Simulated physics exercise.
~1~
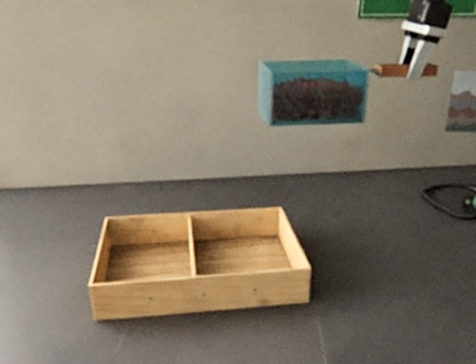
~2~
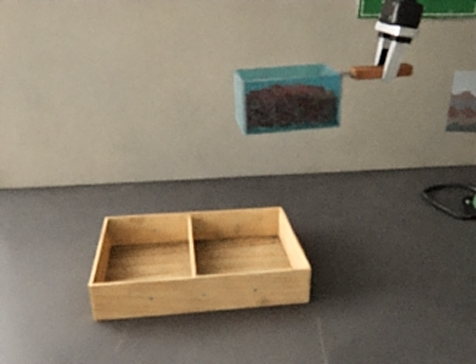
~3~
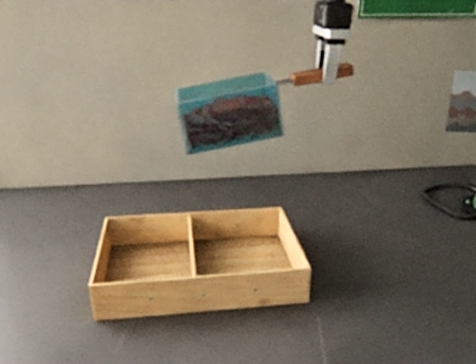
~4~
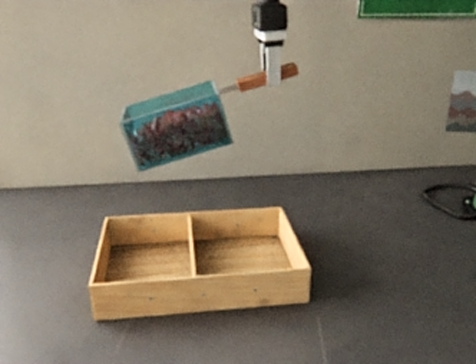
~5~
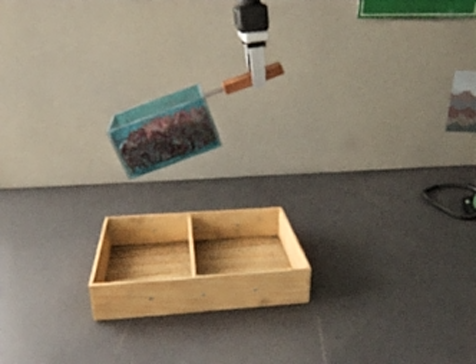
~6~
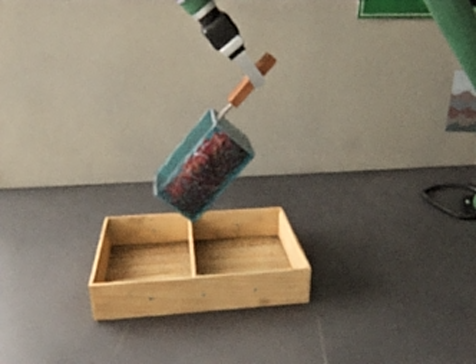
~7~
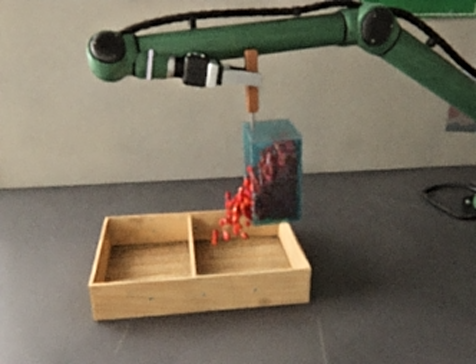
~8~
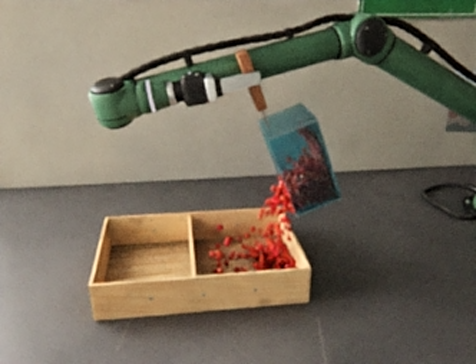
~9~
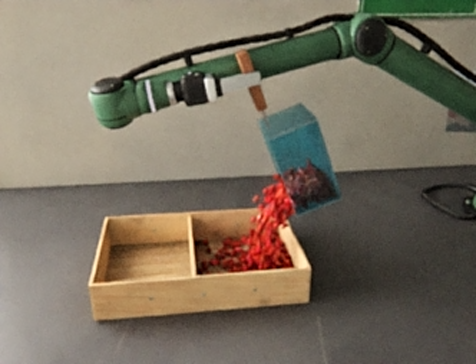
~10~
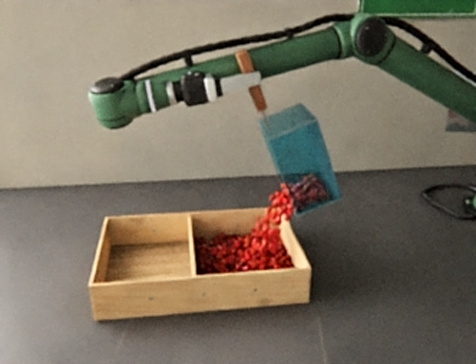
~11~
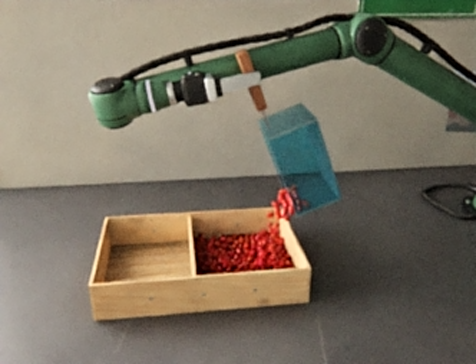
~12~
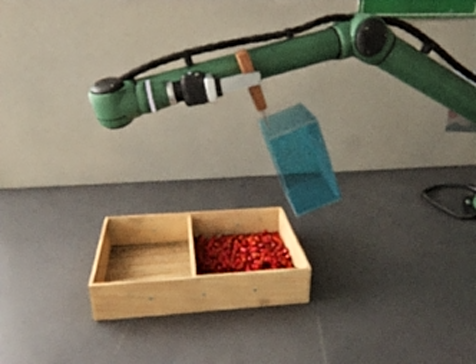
A dark grey tabletop against a plain beige wall is seen from a fixed, slightly raised viewpoint. A shallow wooden crate, split in two by a cross wall, sits at left of centre, while a gripper at the upper right holds a translucent teal box of red beads by its orange-brown handle. The gripper carries the box left above the crate, tilting it gradually. A green robot arm then swings into view as the box tips steeply and shifts right, and red beads spill into the crate's right compartment. The stream thins until the box hangs empty, leaving the beads spread in the right compartment and the left one bare.
